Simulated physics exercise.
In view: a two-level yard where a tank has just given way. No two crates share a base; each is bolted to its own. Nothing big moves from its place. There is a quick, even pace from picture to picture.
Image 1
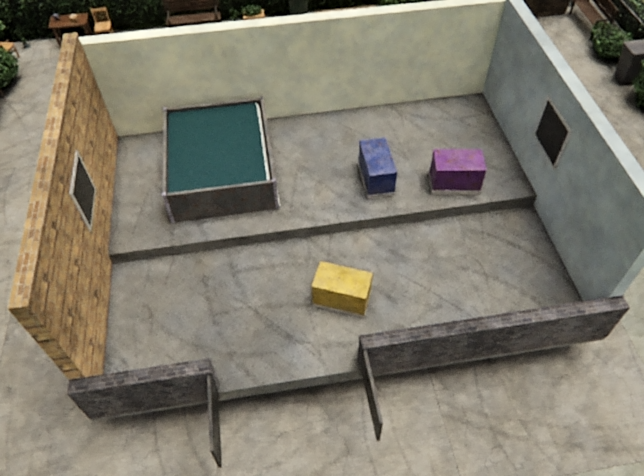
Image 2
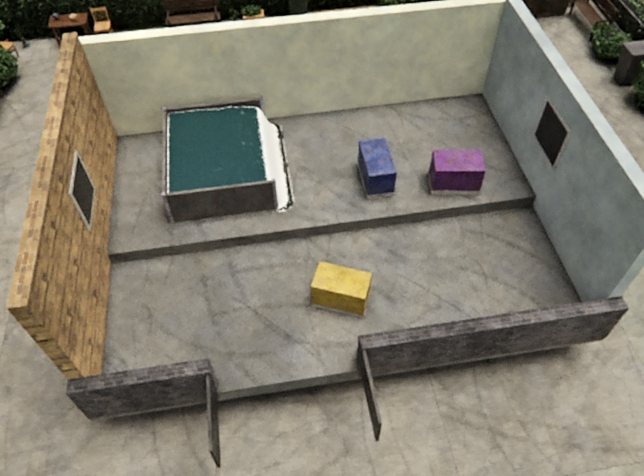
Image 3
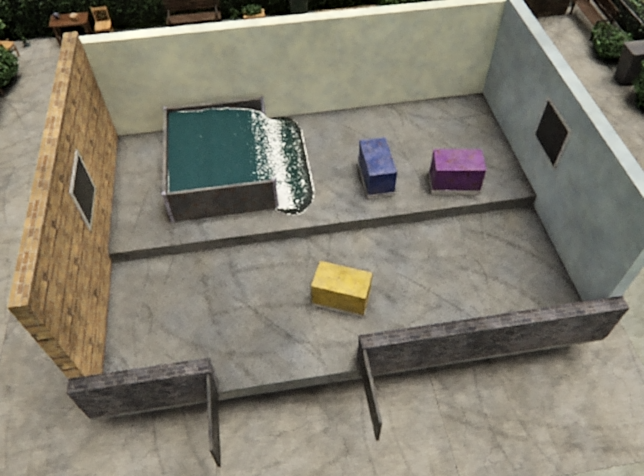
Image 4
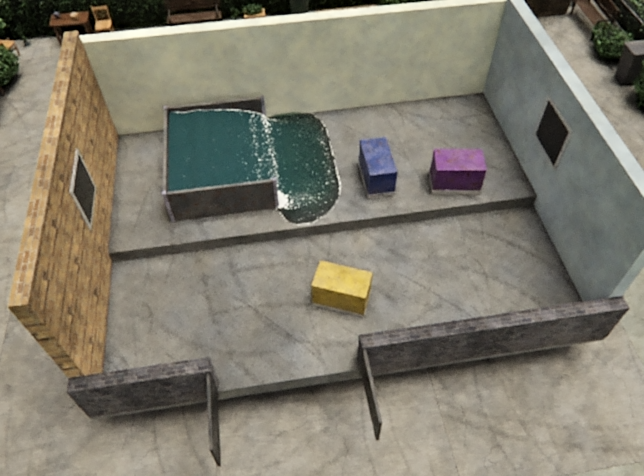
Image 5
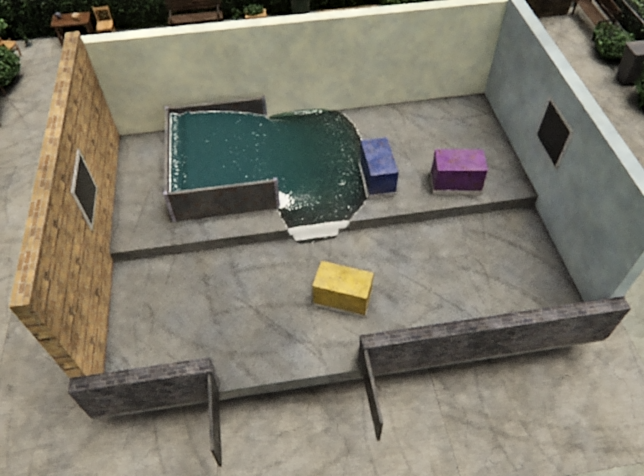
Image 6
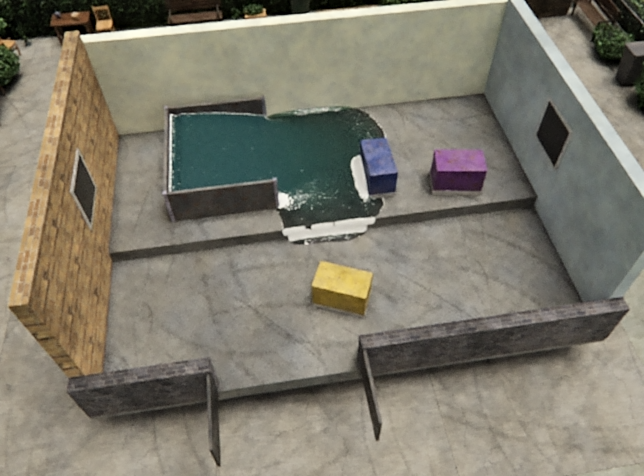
Water pours from the tank's open right side, spreads to the blue crate and spills over the step.
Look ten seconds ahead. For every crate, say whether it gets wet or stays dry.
Outcome: The purple crate is affected by the water; the yellow crate is affected by the water; the blue crate is affected by the water.
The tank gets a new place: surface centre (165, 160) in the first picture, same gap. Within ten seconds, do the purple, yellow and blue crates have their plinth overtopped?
Looking at each in turn, the purple crate gets flooded, the yellow crate gets flooded and the blue crate gets flooded.
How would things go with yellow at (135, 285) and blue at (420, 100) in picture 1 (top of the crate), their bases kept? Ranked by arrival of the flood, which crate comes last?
Last: The yellow-painted one.
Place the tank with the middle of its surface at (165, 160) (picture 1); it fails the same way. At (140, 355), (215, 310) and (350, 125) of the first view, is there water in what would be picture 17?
First unwetted; next unwetted; last drenched.
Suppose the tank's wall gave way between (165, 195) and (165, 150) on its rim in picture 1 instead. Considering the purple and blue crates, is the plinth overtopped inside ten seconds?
Note - purple remains untouched, blue remains untouched.
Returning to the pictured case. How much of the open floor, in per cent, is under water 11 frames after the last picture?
About 45 %.
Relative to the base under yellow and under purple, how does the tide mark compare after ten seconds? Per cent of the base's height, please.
330 and 170 per cent, in that order.
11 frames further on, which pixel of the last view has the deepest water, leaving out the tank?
Near (472, 98).
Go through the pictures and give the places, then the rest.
In the first picture, the tank at (217, 146) is whole and still.
In the second picture, water pours out at (268, 157) and has run to (267, 124).
In the third picture, the front is at (280, 118), out from the gap at (269, 158).
In the fourth picture, water pours out at (269, 158) and has run to (311, 219).
In the fifth picture, the front is at (335, 112), out from the gap at (270, 159).
In the sixth picture, water pours out at (270, 159) and has run to (369, 119).
A moment on, water covers 30 % of the floor; the purple crate not reached, the yellow crate not reached, the blue crate water round its plinth.
Next, water covers 45 % of the floor; the purple crate water round its plinth, the yellow crate water round its plinth, the blue crate water round its plinth.
Then, water covers 60 % of the floor; the purple crate water round its plinth, the yellow crate water round its plinth, the blue crate water round its plinth.
Later, water covers 75 % of the floor; the purple crate water round its plinth, the yellow crate water round its plinth, the blue crate water round its plinth.
In the end, water covers 90 % of the floor; the purple crate was topped, the yellow crate was topped, the blue crate was topped.
